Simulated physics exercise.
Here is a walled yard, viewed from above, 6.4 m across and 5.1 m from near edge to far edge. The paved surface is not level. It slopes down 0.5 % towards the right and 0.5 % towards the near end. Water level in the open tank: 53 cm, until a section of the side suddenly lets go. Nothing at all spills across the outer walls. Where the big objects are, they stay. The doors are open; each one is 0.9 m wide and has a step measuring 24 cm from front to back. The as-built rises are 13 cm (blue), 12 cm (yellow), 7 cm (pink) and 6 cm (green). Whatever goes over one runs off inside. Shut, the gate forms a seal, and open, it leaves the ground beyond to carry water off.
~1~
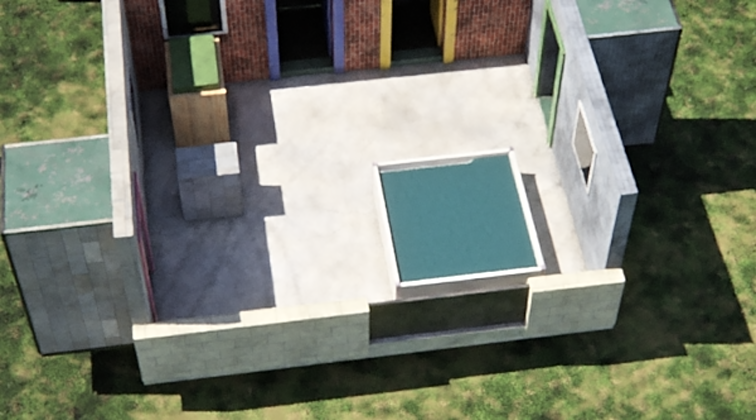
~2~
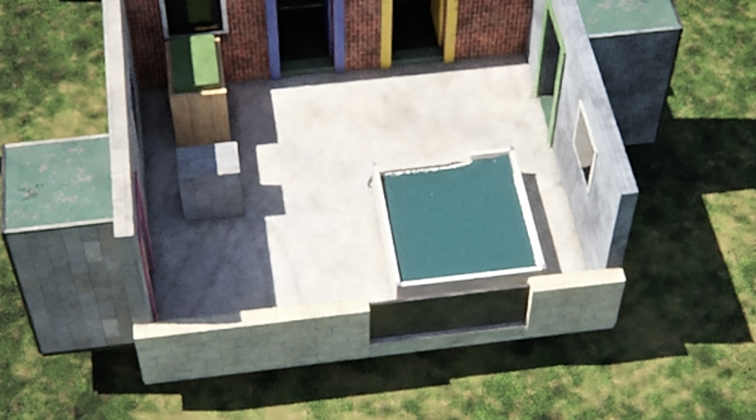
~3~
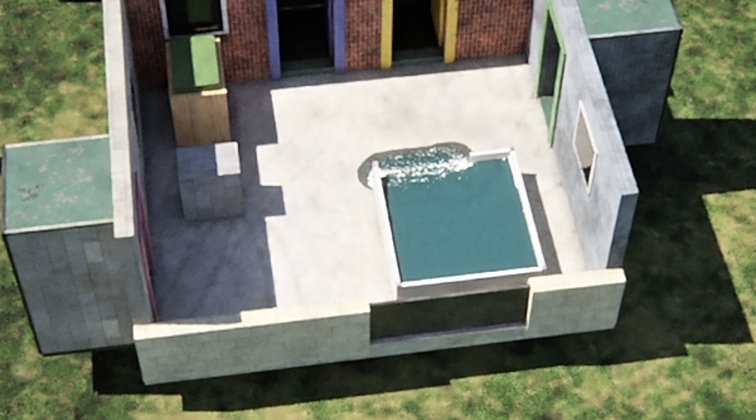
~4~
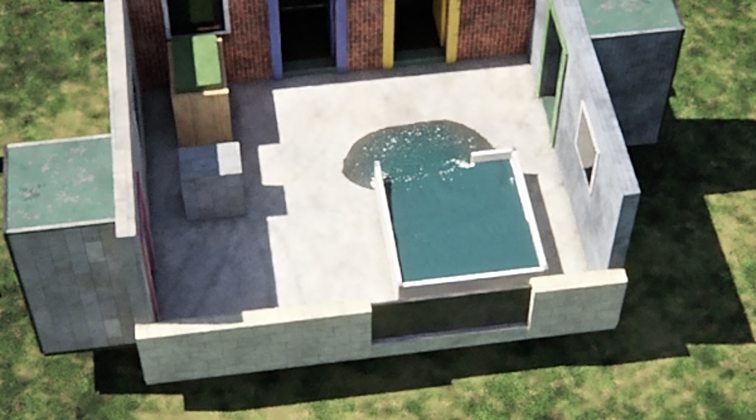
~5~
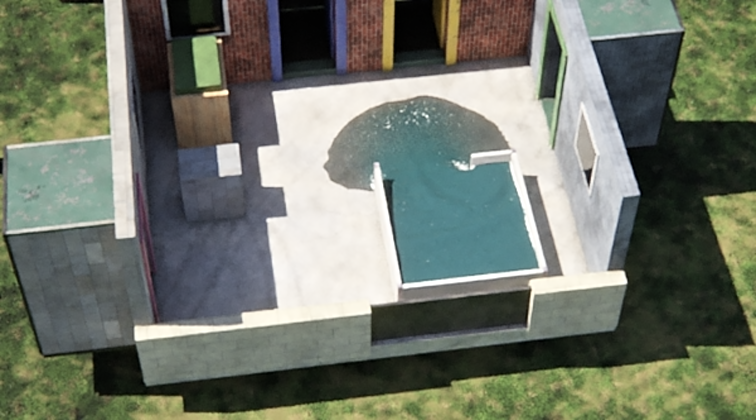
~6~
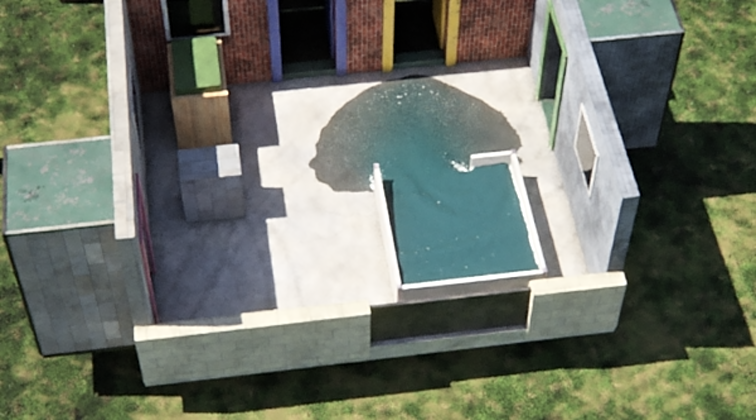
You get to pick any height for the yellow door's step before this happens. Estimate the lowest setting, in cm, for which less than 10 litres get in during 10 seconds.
Around 25 cm.
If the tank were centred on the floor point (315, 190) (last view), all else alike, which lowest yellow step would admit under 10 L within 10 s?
Roughly 5.5 cm is needed.
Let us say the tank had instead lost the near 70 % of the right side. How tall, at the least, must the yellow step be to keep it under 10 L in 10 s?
Close to 11.0 cm at the least.
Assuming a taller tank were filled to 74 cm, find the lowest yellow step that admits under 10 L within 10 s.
A step of about 37 cm does it.
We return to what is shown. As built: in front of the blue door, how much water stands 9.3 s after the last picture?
Lab note: Depth approx. 6.5 cm.
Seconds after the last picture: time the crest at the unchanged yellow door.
Approximately 1.8 s.
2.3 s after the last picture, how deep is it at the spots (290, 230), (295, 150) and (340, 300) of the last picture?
In that order: 0, 2 and 0 cm.
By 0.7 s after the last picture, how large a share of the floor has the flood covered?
I'd estimate about 30 percent.
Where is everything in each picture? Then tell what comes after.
The first picture shows still water, 53 cm deep, in the open tank at (456, 218); the yellow door at (418, 21) is dry.
In the second picture, the gap is on the far side, the front 0.3 m out at a hidden place; the back of the open tank holds 53 cm.
In the third picture, water pours out on the far side and has run 0.7 m, to (395, 153); about 9 cm deep outside, 53 cm at the back.
In the fourth picture, water pours out on the far side and has run 1.2 m, to (393, 130); about 7 cm deep outside, 53 cm at the back.
In the fifth picture, the gap is on the far side, the front 1.8 m out at (416, 101); the back of the open tank holds 53 cm.
In the sixth picture, the gap is on the far side, the front 2.3 m out at (408, 81); the back of the open tank holds 52 cm; 0.3 m in a straight line remain to the yellow door at (421, 24).
Then, 0.7 s after the last picture water covers 30 % of the floor, deepest (29 cm) near (373, 73); 25 cm at the yellow door, 30 litres in over its 12 cm step.
Then, 2.3 s after the last picture water covers 40 % of the floor, deepest (30 cm) near (232, 95); 24 cm at the yellow door, 147 litres in over its 12 cm step.
Then, 9.3 s after the last picture water covers 95 % of the floor, deepest (17 cm) near (580, 309); 7 cm at the yellow door, 190 litres in over its 12 cm step.
At the yellow door as built, the water peaked near 28 cm, 1.7 s after the last picture.
With a step of 20 cm, 48 litres would have come in within the 10 s; with 27 cm, 4 litres. So under 10 litres takes about 25 cm.
